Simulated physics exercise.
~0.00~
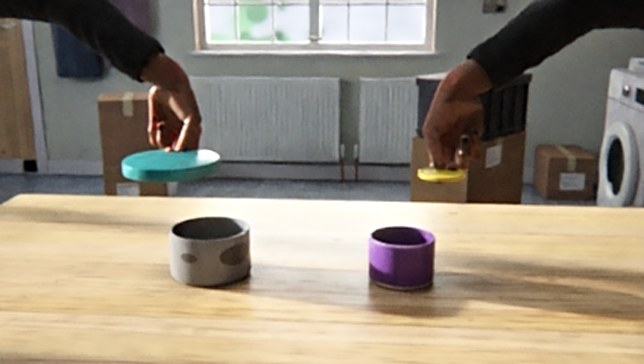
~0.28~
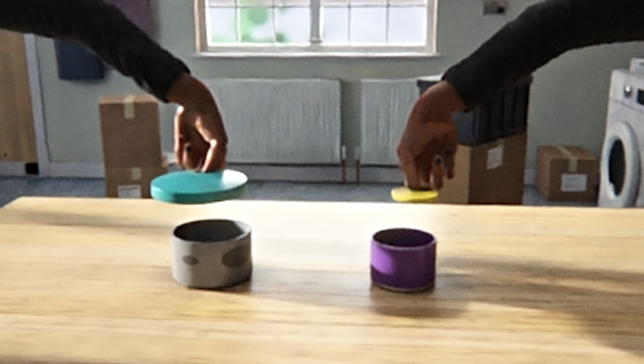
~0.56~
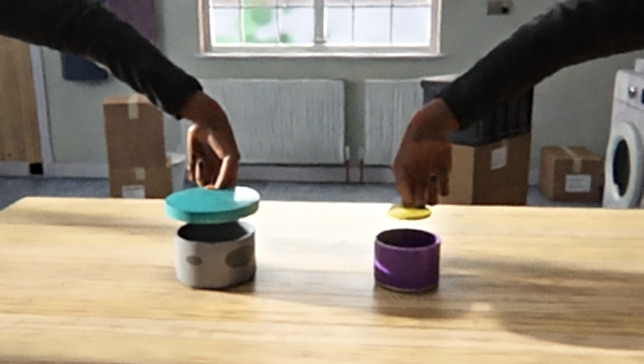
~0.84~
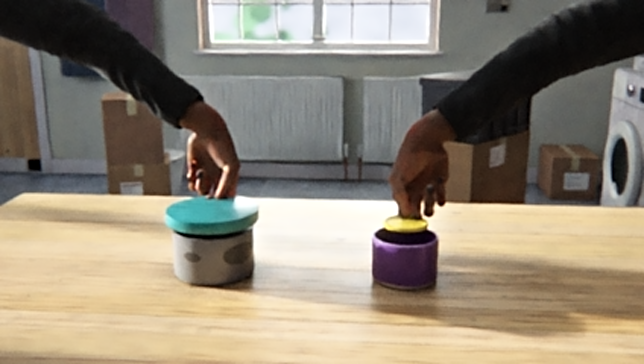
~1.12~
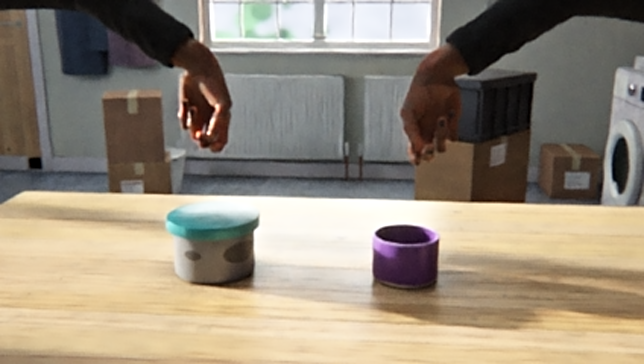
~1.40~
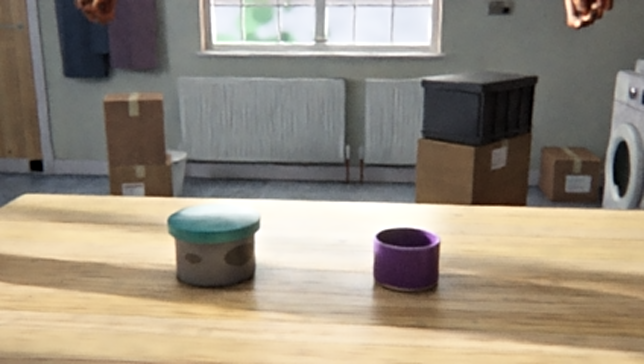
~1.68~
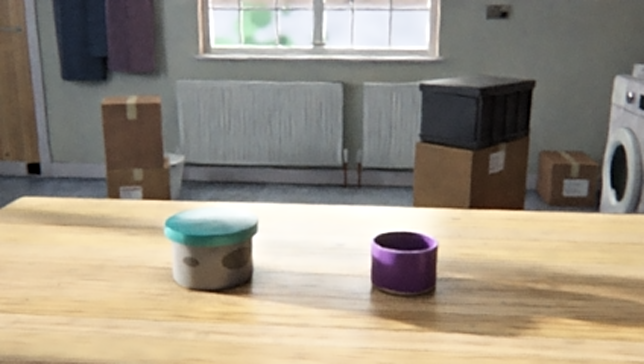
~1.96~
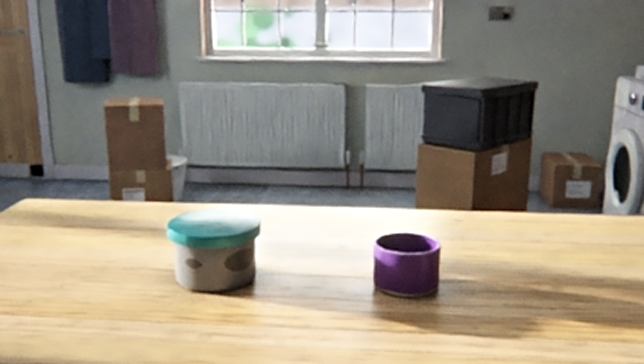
Two hands lower a turquoise disc on the left and a smaller yellow disc on the right toward two open, round containers on a wooden table. The turquoise disc drifts right and down over the grey, dark-spotted container, while the yellow one moves slightly left and down over the purple container. The turquoise disc reaches its rim as the yellow disc comes down at the other opening. Both hands let go and rise out of view. The turquoise disc stays on top like a lid, but the yellow disc has dropped inside the purple container, out of sight.
